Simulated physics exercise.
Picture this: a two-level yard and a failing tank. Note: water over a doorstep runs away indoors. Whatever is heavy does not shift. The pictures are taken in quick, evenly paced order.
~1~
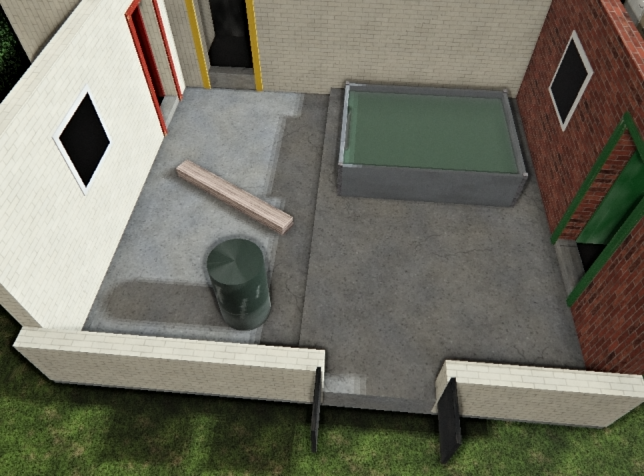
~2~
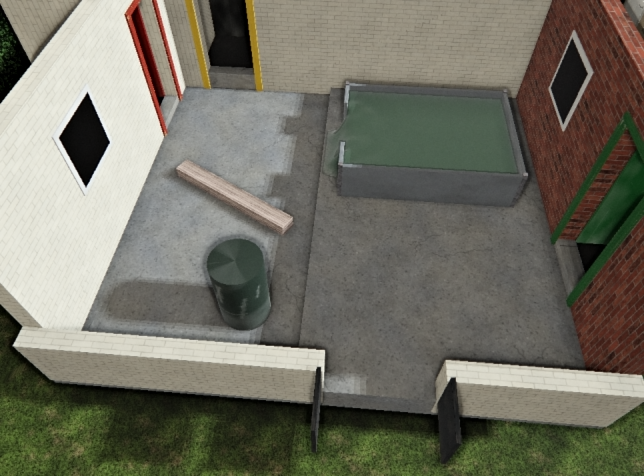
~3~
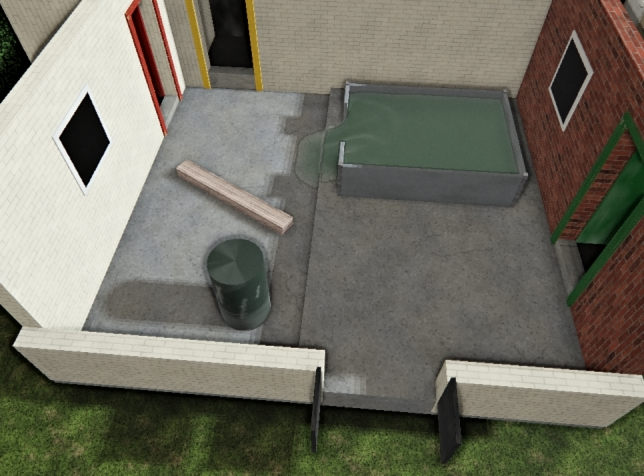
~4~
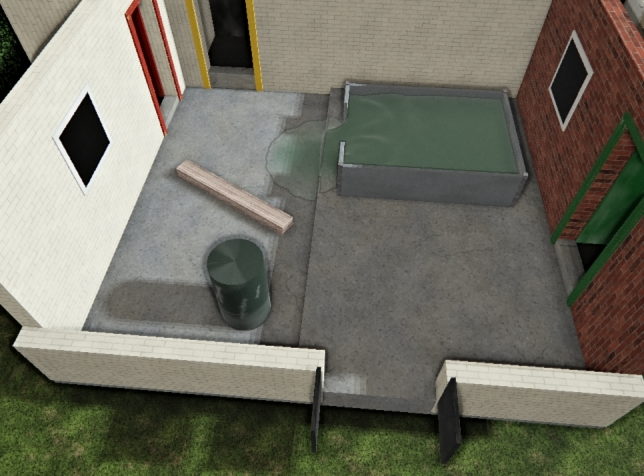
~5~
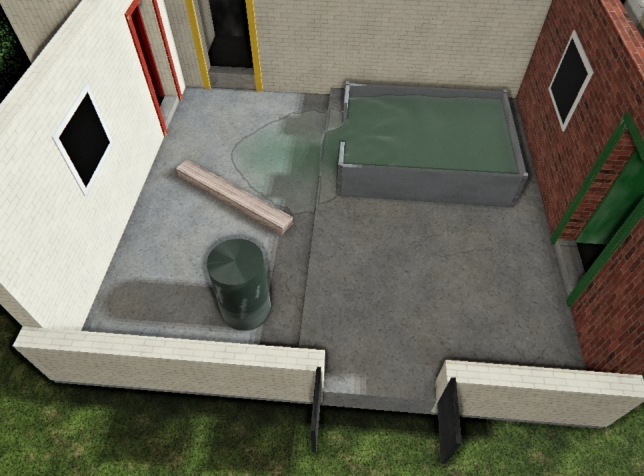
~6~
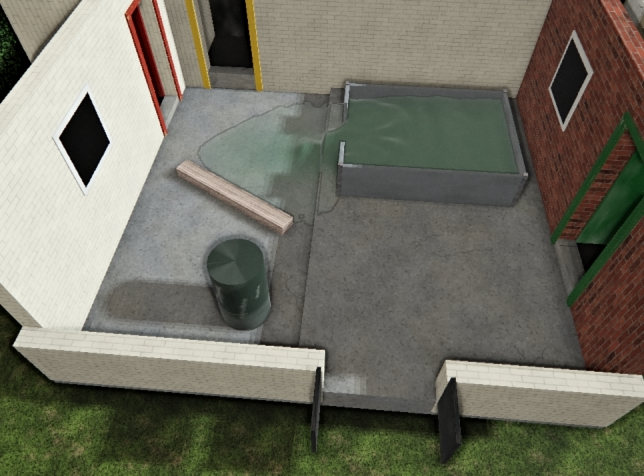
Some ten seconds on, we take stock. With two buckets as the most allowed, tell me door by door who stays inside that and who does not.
In the end green door: Never surpasses it, red door: Surpasses it, yellow door: Never surpasses it.
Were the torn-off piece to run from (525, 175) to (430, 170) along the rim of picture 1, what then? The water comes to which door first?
I'd say the green one.
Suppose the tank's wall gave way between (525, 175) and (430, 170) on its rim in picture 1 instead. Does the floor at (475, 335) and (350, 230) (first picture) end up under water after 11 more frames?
In order - first: Drenched, second: Not reached.
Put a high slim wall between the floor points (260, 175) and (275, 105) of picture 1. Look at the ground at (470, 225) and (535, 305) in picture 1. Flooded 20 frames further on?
Unwetted; unwetted.
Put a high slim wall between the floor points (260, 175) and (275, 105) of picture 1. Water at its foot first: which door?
It is the yellow one.
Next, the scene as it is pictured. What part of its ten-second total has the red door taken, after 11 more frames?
Around 10 percent.
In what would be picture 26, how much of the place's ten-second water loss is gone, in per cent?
My reading is about 55 per cent.
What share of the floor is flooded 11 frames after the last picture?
Estimate: Some 30 in a hundred.
A moment on, water covers 25 % of the floor; the green door not reached, the red door wet at the sill, nothing in, the yellow door wet at the sill, nothing in.
Next, water covers 30 % of the floor; the green door not reached, the red door over two buckets in, the yellow door wet at the sill, nothing in.
Then, water covers 45 % of the floor; the green door not reached, the red door far over two buckets in, the yellow door wet at the sill, nothing in.
Later, water covers 60 % of the floor; the green door not reached, the red door far over two buckets in, the yellow door wet at the sill, nothing in.
In the end, water covers 60 % of the floor; the green door not reached, the red door far over two buckets in, the yellow door wet at the sill, nothing in.
